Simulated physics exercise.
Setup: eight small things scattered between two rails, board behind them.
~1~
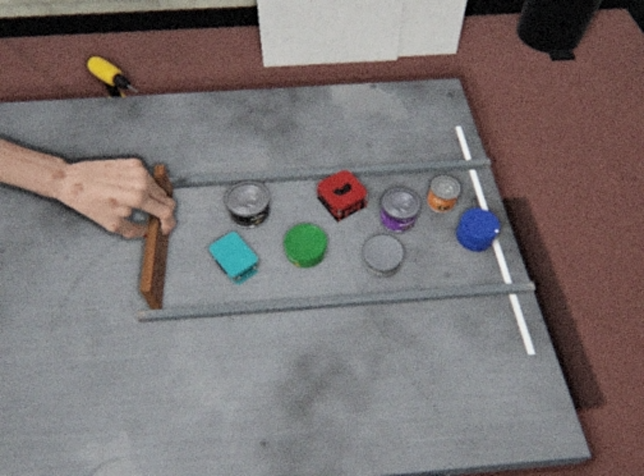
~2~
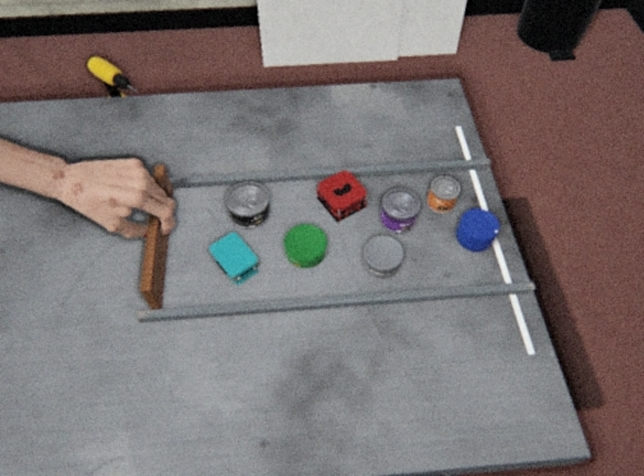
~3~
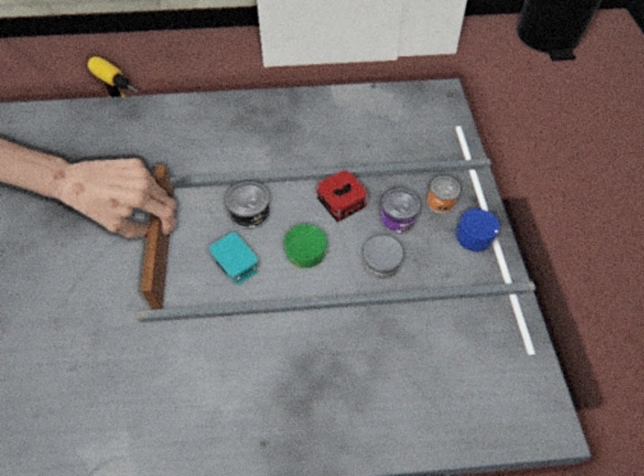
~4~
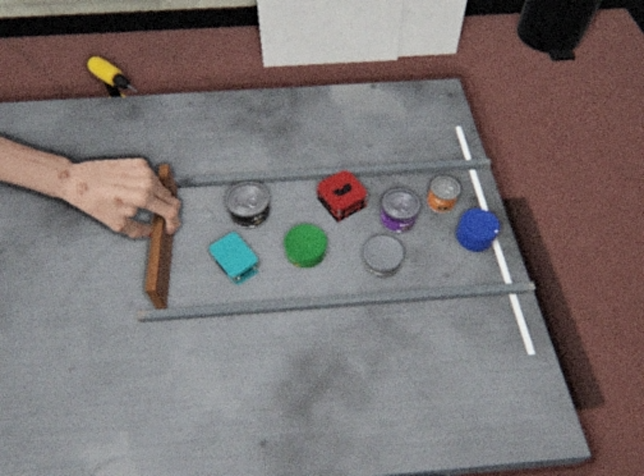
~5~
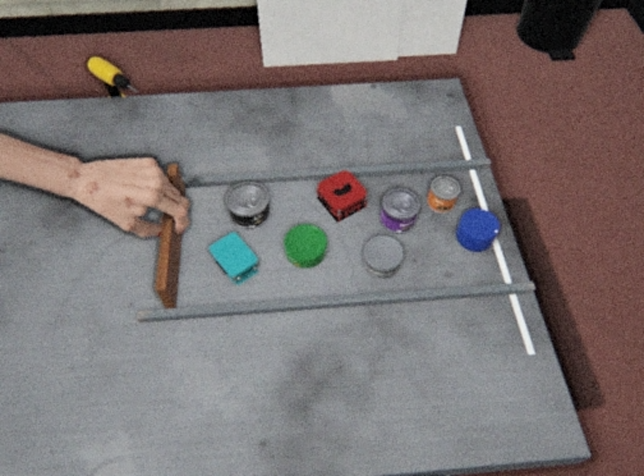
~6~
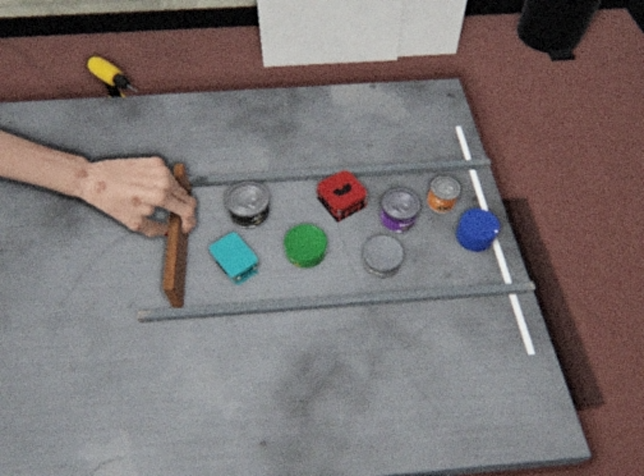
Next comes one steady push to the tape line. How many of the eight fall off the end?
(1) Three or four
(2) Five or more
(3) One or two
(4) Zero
Option 2: Five or more.
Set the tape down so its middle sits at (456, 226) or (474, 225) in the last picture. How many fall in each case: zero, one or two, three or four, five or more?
First tape: 3 or 4; second tape: At least five.
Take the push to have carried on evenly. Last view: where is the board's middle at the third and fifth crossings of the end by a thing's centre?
Its middle is around (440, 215) and later (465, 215).
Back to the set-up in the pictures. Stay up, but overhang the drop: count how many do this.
2 in all.
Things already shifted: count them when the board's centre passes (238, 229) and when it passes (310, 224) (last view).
Respectively 2 and 5.
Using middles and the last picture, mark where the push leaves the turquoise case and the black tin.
In the last picture the turquoise case sits at (514, 242) while the black tin sits at (501, 183).
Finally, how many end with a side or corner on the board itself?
The figure is 2.
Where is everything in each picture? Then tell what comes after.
In the first picture, blue lid (477, 230); orange pot (443, 195); purple pot (399, 211); board (158, 235); tape (490, 224).
In the second picture, orange pot (443, 195); grey tub (383, 257).
In the third picture, purple pot (399, 212); turquoise case (235, 260).
In the fourth picture, blue lid (477, 230); board (163, 234).
In the fifth picture, orange pot (443, 195); green tub (306, 246).
In the sixth picture, blue lid (477, 230); orange pot (443, 195); purple pot (399, 212); board (179, 233); tape (490, 224).
A little later, none off yet; blue lid at rest near (477, 230); orange pot at rest near (443, 195); purple pot at rest near (401, 212).
When it is over, the number that fall off is five or more; down, green tub, red case, grey tub, purple pot, orange pot and blue lid.
